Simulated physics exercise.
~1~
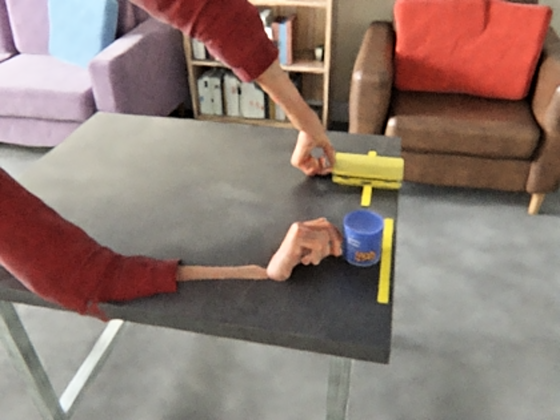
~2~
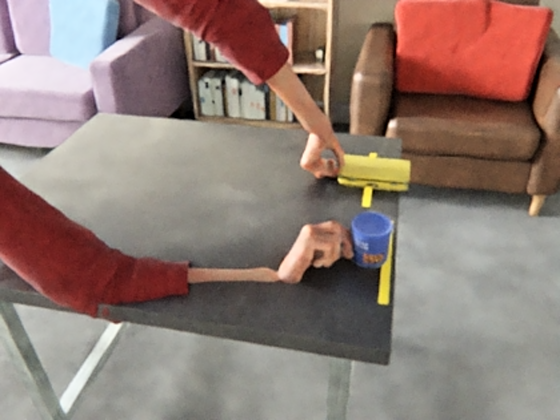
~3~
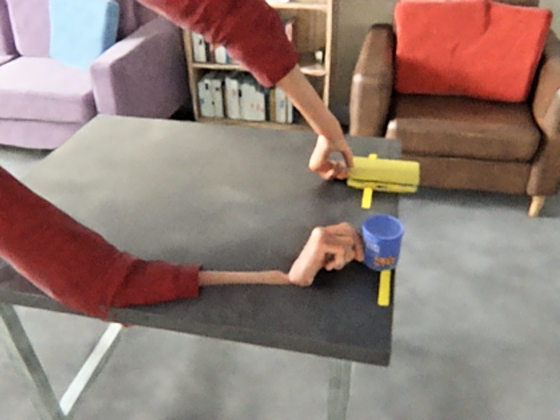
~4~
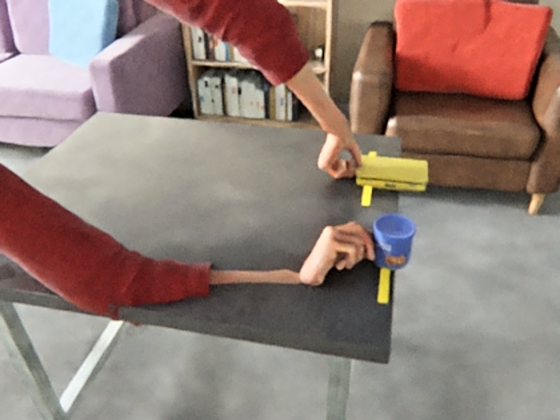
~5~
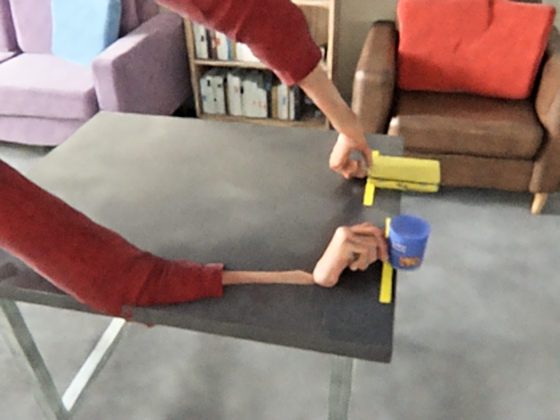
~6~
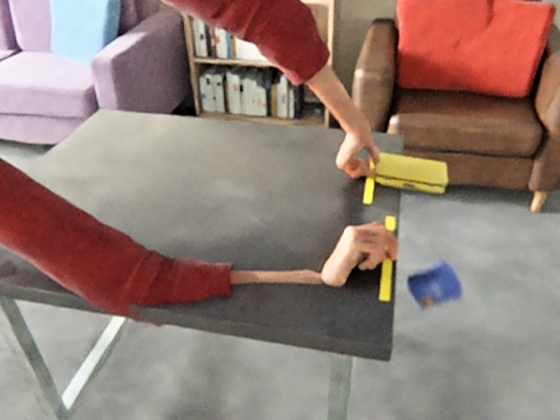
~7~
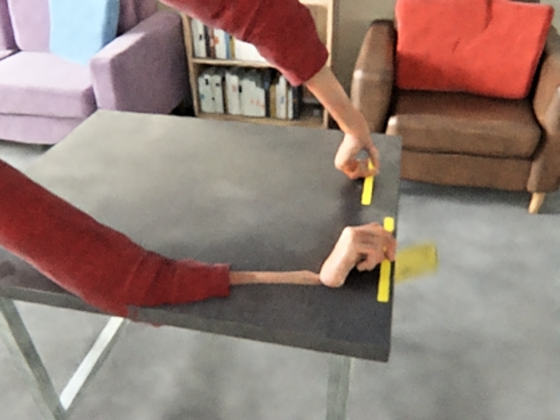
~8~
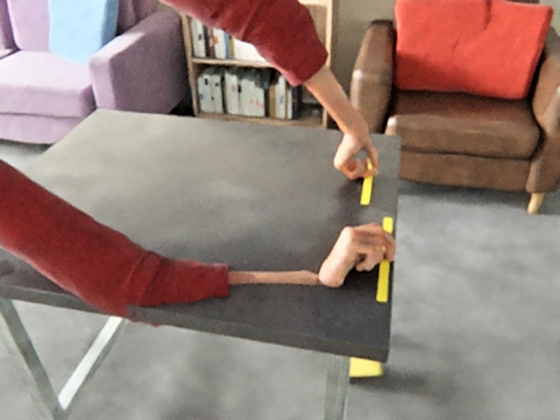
Two hands in red sleeves, reaching in from the left, nudge a blue tin and a yellow case rightward across a dark table in a living room, seen from slightly above by a gently swaying camera. Yellow tape strips mark the table's right end, with a purple sofa, a bookshelf and a brown armchair with a red cushion behind. Both things slide out past the edge. The tin tips off first and drops out of sight, while the case juts out, then tumbles after it. Finally, the case lies on the floor, partly hidden behind the table, and the hands rest by the tape.
